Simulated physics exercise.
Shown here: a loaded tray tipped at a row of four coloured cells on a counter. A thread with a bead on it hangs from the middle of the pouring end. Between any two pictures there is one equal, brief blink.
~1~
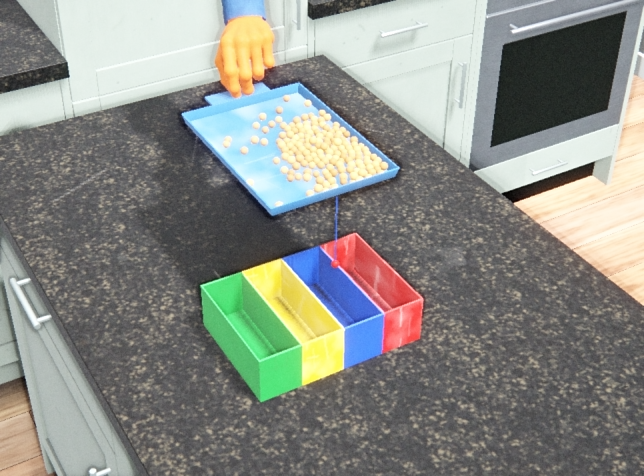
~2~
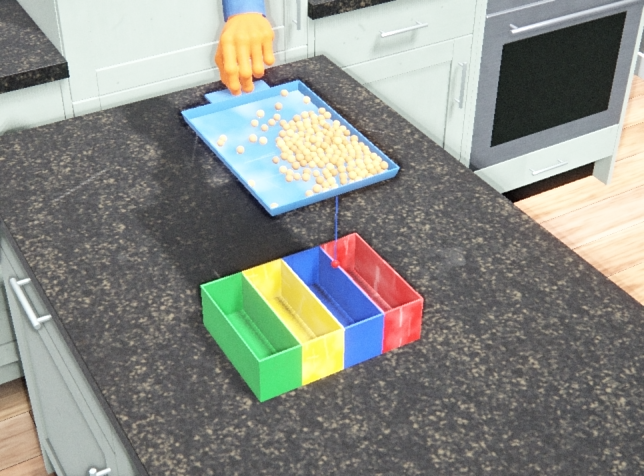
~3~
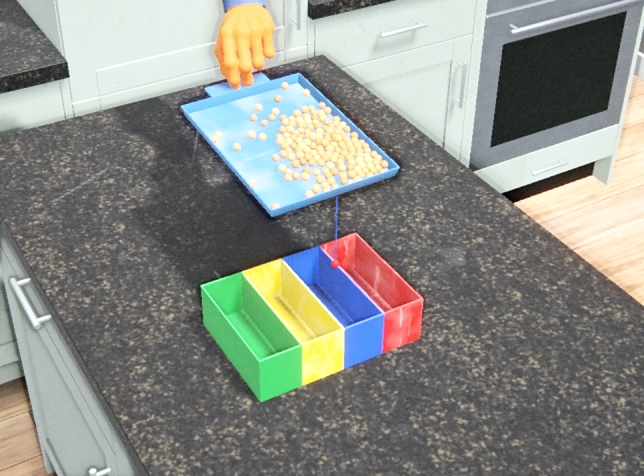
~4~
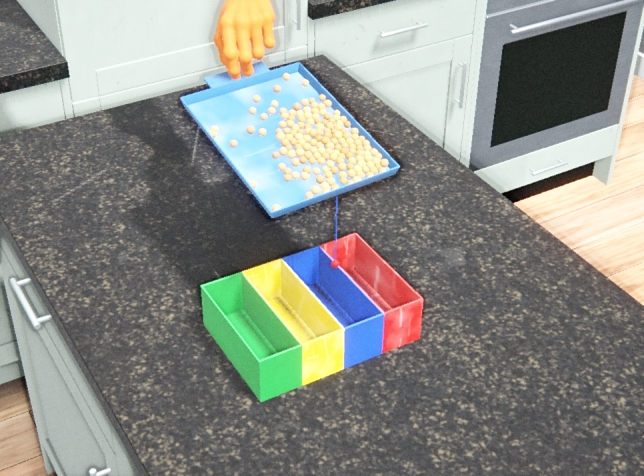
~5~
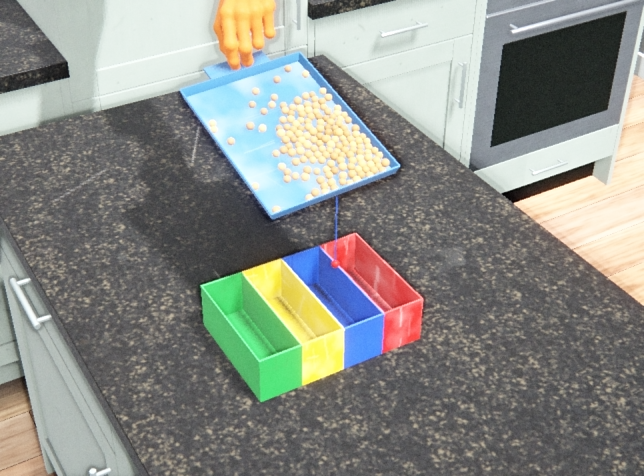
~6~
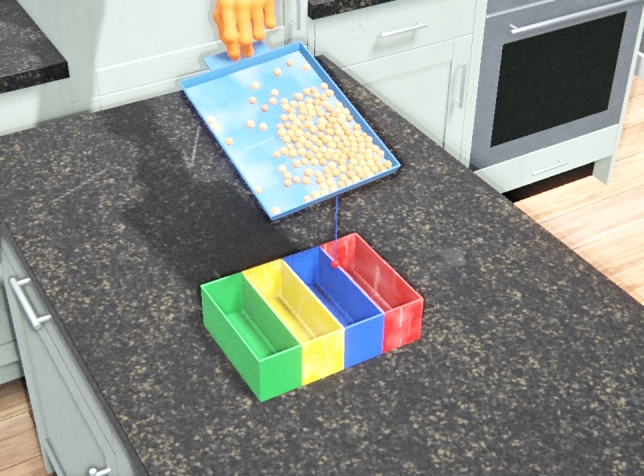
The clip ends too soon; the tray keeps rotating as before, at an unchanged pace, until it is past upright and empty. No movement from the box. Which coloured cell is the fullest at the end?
The yellow one.
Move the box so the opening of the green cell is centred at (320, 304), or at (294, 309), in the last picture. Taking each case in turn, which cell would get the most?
Try 1 - the green one. Try 2 - the cell in green.
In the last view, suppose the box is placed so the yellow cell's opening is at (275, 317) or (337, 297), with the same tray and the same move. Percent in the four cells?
You'd see around 100 per cent and then around 90 per cent.
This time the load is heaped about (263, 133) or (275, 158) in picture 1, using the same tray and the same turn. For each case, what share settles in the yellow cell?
It would be 60 in a hundred, and then 50 in a hundred.
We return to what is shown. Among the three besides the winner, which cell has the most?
Ranked number two: The cell in blue.
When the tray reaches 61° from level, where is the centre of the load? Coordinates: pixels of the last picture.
Around (306, 202).
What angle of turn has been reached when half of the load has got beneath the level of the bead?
Tilt: Around 75 degrees.
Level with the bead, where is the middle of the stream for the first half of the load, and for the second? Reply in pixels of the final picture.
It passes near (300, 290) first and then near (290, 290).
Shortly afterwards, tray tipped steeply; the bulk on the tray; a little in the yellow cell; only a few in the green cell; only a few in the blue cell; a little falling or outside the box.
Next, tray tipped past a quarter turn; only a few on the tray; near half in the yellow cell; near a quarter in the blue cell; a little in the green cell; only a few in the red cell; a little falling or outside the box.
Some moments later, tray tipped past a quarter turn; near half in the yellow cell; near a quarter in the blue cell; a little in the green cell; only a few in the red cell; only a few falling or outside the box.
In the end, tray tipped past a quarter turn; near half in the yellow cell; near a quarter in the blue cell; a little in the green cell; only a few in the red cell; only a few outside the box.
